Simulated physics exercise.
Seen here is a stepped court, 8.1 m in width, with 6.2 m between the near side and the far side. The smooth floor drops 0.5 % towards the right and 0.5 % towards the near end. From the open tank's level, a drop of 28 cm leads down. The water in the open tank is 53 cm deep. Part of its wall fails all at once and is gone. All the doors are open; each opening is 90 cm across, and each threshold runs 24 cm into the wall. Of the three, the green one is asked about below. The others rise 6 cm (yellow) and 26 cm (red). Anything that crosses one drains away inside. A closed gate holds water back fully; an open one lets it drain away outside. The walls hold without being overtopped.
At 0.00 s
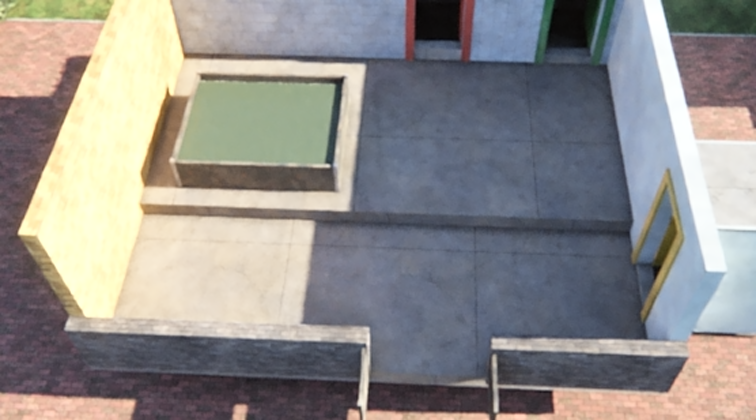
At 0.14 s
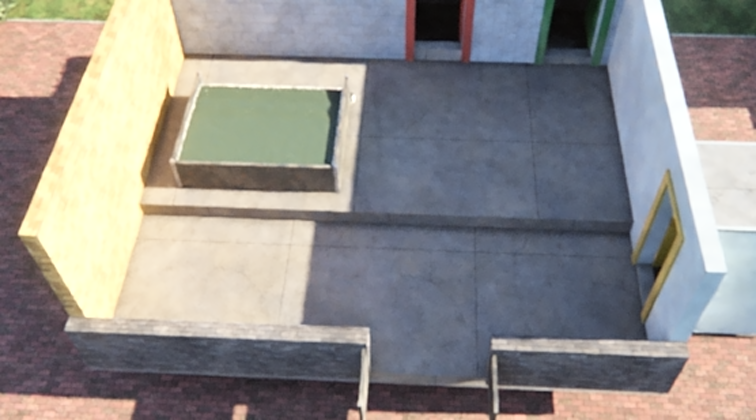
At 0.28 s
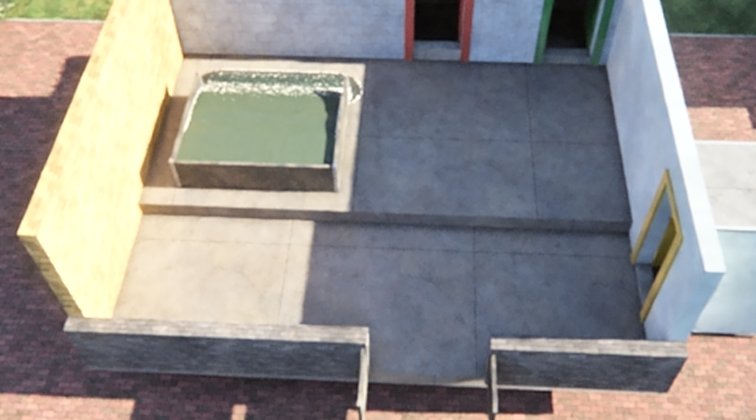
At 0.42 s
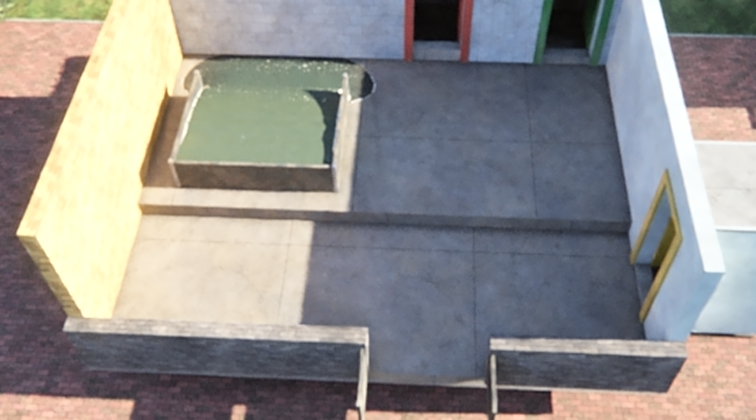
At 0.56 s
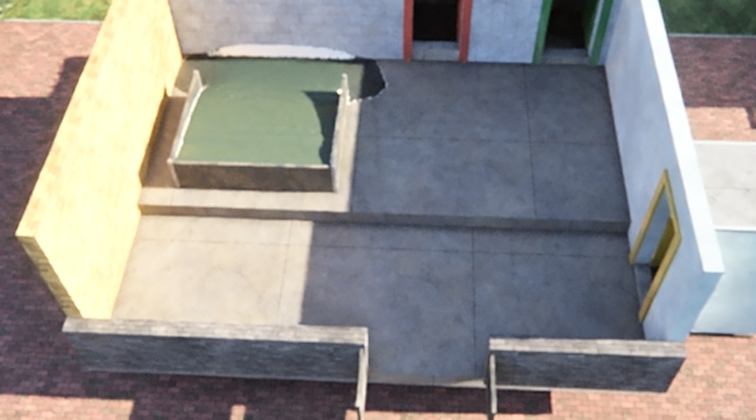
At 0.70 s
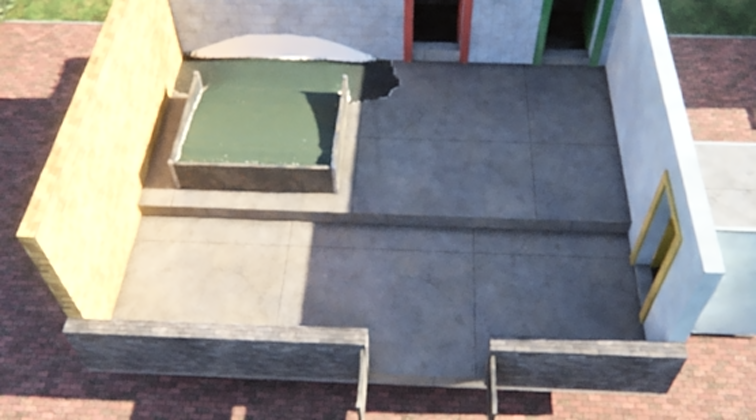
A walled, stepped court with a raised tank of still, green water sat quiet, then water poured out over the tank's far side and spread along the back wall and a little to the right.
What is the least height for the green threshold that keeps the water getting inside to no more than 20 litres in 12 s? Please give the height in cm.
8 cm.
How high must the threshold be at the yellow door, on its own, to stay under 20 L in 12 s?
Yellow door - some 8.0 centimetres.
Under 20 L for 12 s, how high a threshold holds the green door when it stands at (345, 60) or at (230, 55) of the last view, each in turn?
Around 28 and 31 cm respectively.
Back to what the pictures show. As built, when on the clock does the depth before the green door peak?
About 6.0 seconds.
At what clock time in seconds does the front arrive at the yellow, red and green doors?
Times: Yellow 4.5 s, red 1.2 s, green 2.4 s.
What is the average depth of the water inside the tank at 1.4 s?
The mean depth is roughly 30 cm.
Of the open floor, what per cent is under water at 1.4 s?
Some 10 per cent is wet.
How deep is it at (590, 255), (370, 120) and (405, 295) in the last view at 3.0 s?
In that order: 0, 0 and 0 cm.
After 1.4 s water covers 10 % of the floor, deepest (42 cm) near (291, 79); it has not reached the green door.
After 3.0 s water covers 40 % of the floor, deepest (30 cm) near (185, 82); 4 cm at the green door, 0 litres in over its 17 cm threshold.
After 12.0 s water covers 85 % of the floor, deepest (13 cm) near (640, 370); 7 cm at the green door, 0 litres in over its 17 cm threshold.
At the green door as built, the water arrived by 2.4 s and peaked near 11 cm at 6.2 s.
Run again over the same 12 s with other heights there, 28 litres in over 7 cm, 7 litres over 10 cm. The limit of 20 litres is kept from about 8 cm up.
